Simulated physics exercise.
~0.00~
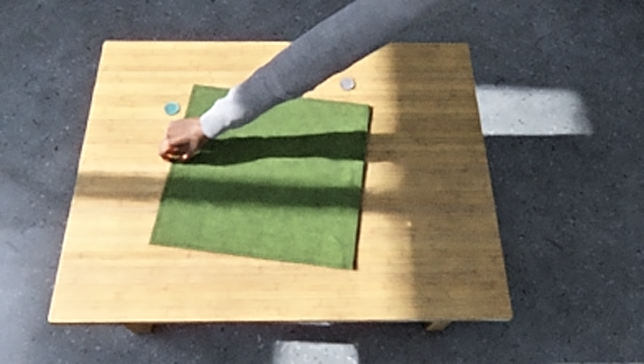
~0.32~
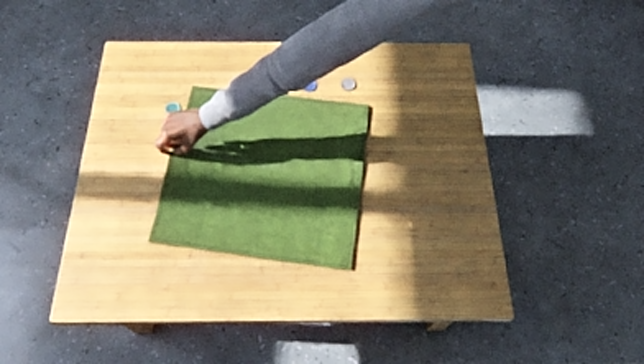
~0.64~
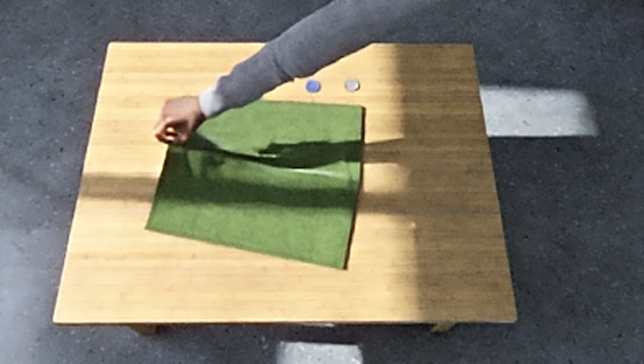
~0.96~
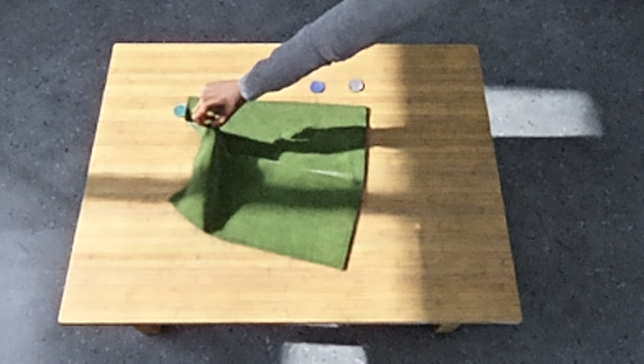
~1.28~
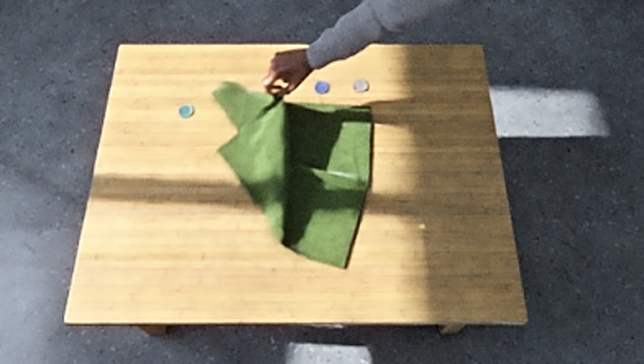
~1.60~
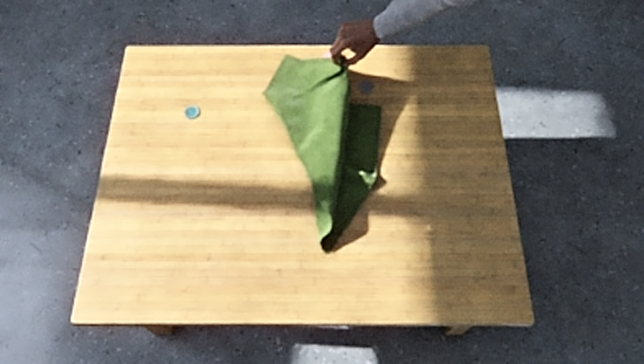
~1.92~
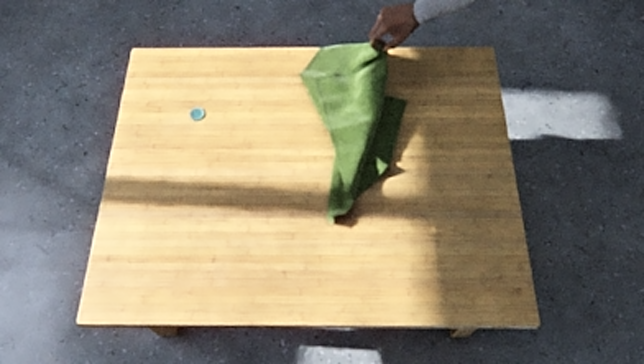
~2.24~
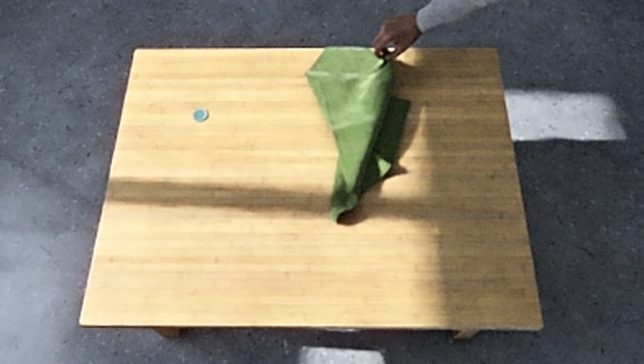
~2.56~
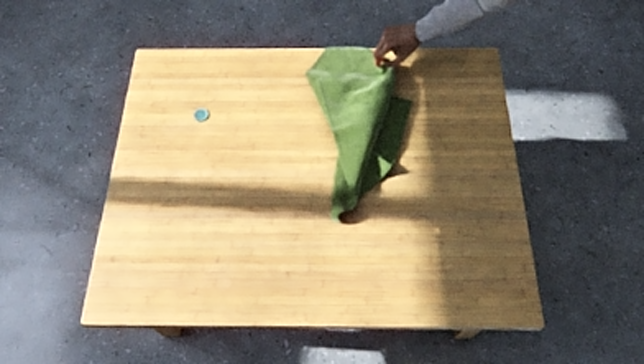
At first, a green hand towel lies flat on a light wooden table, with a few small round discs near its far edge, while a hand in a grey sleeve grips its left side. The hand lifts that side and draws it to the right, so the cloth folds and bunches up. It keeps pulling toward the far right of the table, leaving the teal token uncovered on the left. The towel slides over the other small discs and hides them. Finally the hand lowers the gripped point near the far edge, the crumpled towel resting beneath its fingers.
